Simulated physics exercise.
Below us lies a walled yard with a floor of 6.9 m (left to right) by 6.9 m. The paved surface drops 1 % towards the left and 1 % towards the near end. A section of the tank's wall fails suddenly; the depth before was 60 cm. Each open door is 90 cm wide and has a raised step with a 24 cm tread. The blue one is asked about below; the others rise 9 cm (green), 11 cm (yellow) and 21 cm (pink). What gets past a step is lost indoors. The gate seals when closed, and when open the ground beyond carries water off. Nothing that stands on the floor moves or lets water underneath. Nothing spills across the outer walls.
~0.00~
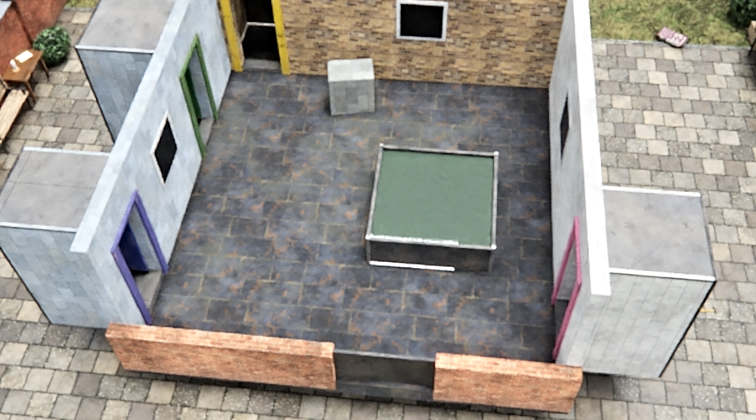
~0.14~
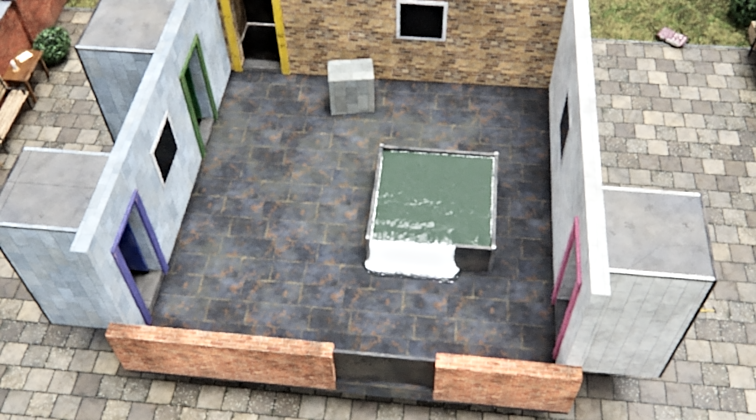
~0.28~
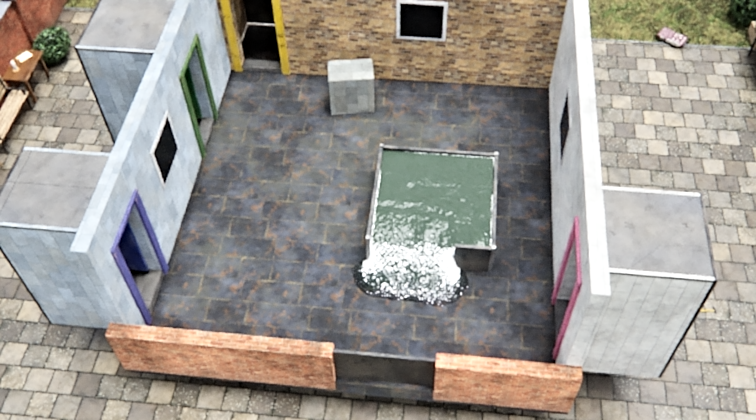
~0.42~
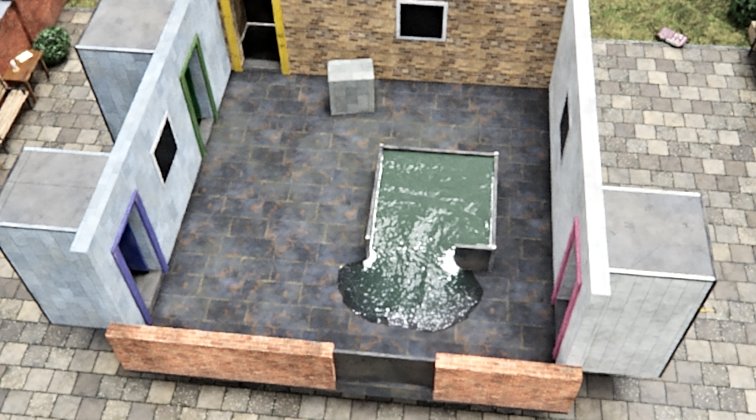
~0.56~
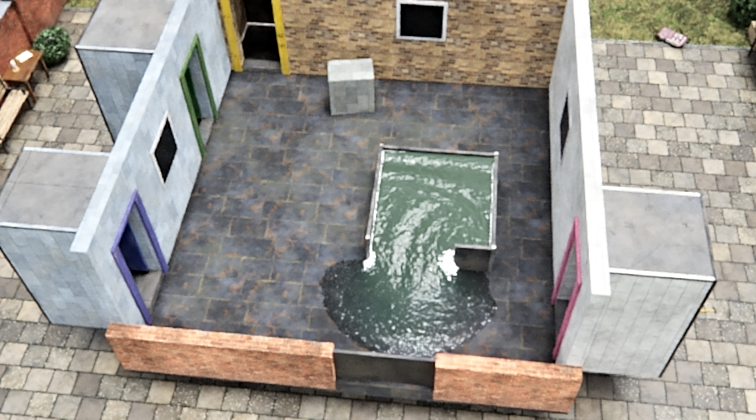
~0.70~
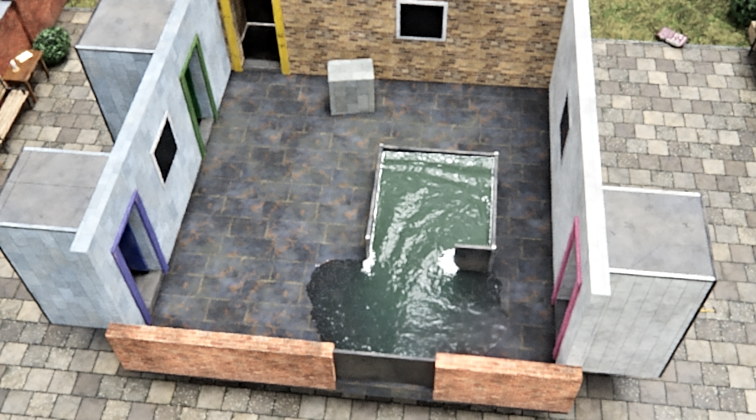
A walled yard with a raised tank of green water, one side giving way and water pouring out, spreading across the dark paving.
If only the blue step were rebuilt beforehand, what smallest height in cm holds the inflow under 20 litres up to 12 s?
About 21 cm.
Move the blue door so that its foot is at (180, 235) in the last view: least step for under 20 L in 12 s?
About 8.0 cm.
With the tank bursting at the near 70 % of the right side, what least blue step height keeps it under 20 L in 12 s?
Some 11.5 cm.
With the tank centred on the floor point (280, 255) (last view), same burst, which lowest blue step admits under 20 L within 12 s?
About 25 cm.
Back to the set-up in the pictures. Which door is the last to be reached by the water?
It is the yellow one.
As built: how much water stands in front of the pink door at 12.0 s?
Roughly 4.0 cm deep.
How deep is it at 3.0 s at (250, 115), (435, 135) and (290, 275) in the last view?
About 0, 0 and 1 cm.
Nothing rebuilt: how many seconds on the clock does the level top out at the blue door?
Around 3.2 s.
After 1.4 s water covers 20 % of the floor, deepest (40 cm) near (386, 373); it has not reached the blue door.
After 3.0 s water covers 35 % of the floor, deepest (36 cm) near (140, 351); 25 cm at the blue door, 5 litres in over its 16 cm step.
After 12.0 s water covers 100 % of the floor, deepest (12 cm) near (140, 351); 10 cm at the blue door, 60 litres in over its 16 cm step.
At the blue door as built, the water arrived by 2.4 s and peaked near 27 cm at 3.2 s.
With a step of 16.5 cm, 54 litres would have come in within the 12 s; with 22.5 cm, 11 litres. So under 20 litres takes about 21 cm.
